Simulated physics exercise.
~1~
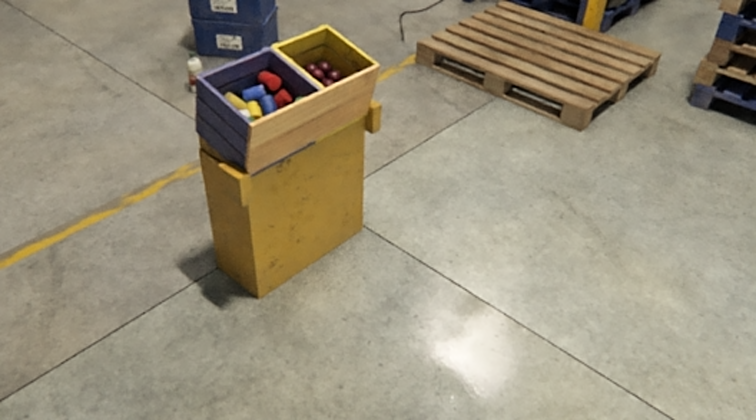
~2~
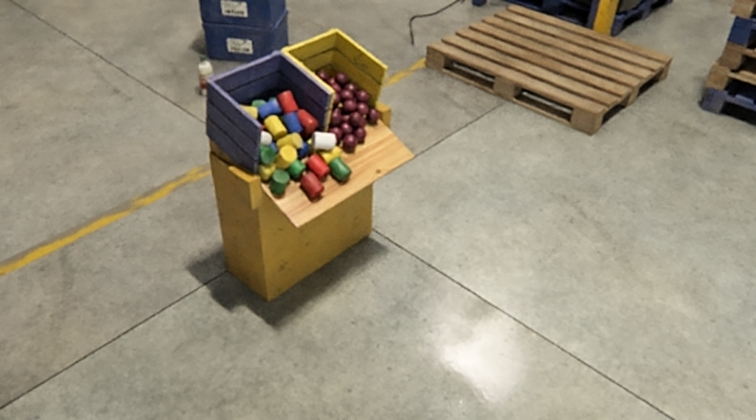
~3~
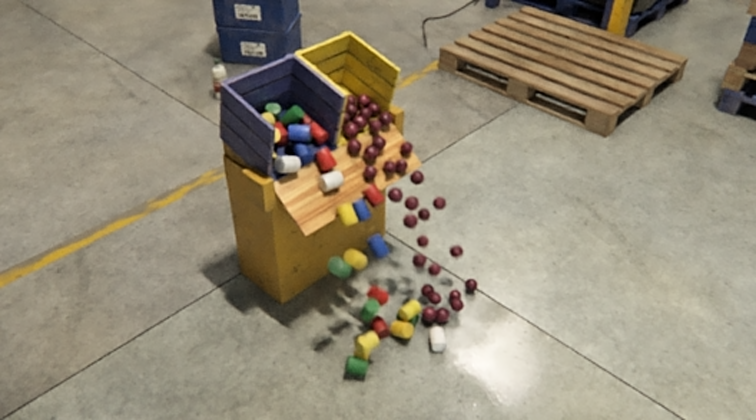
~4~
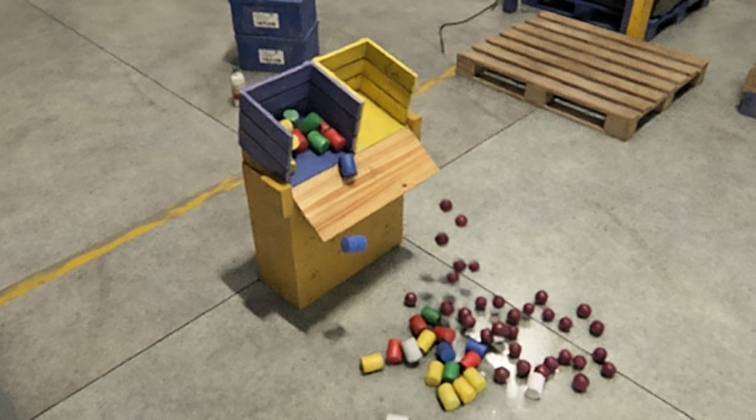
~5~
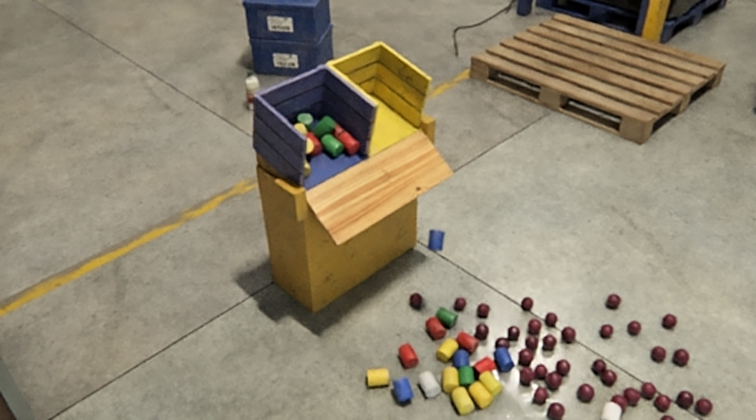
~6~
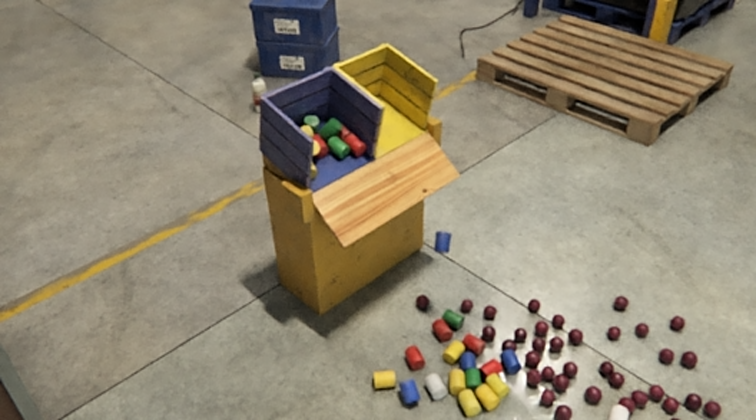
We see a wooden flap drop open on a yellow and a blue chute above a yellow stand, spilling dark red onions and colourful jars across a concrete floor; the yellow chute empties completely, while a cluster of jars stays in the blue one.
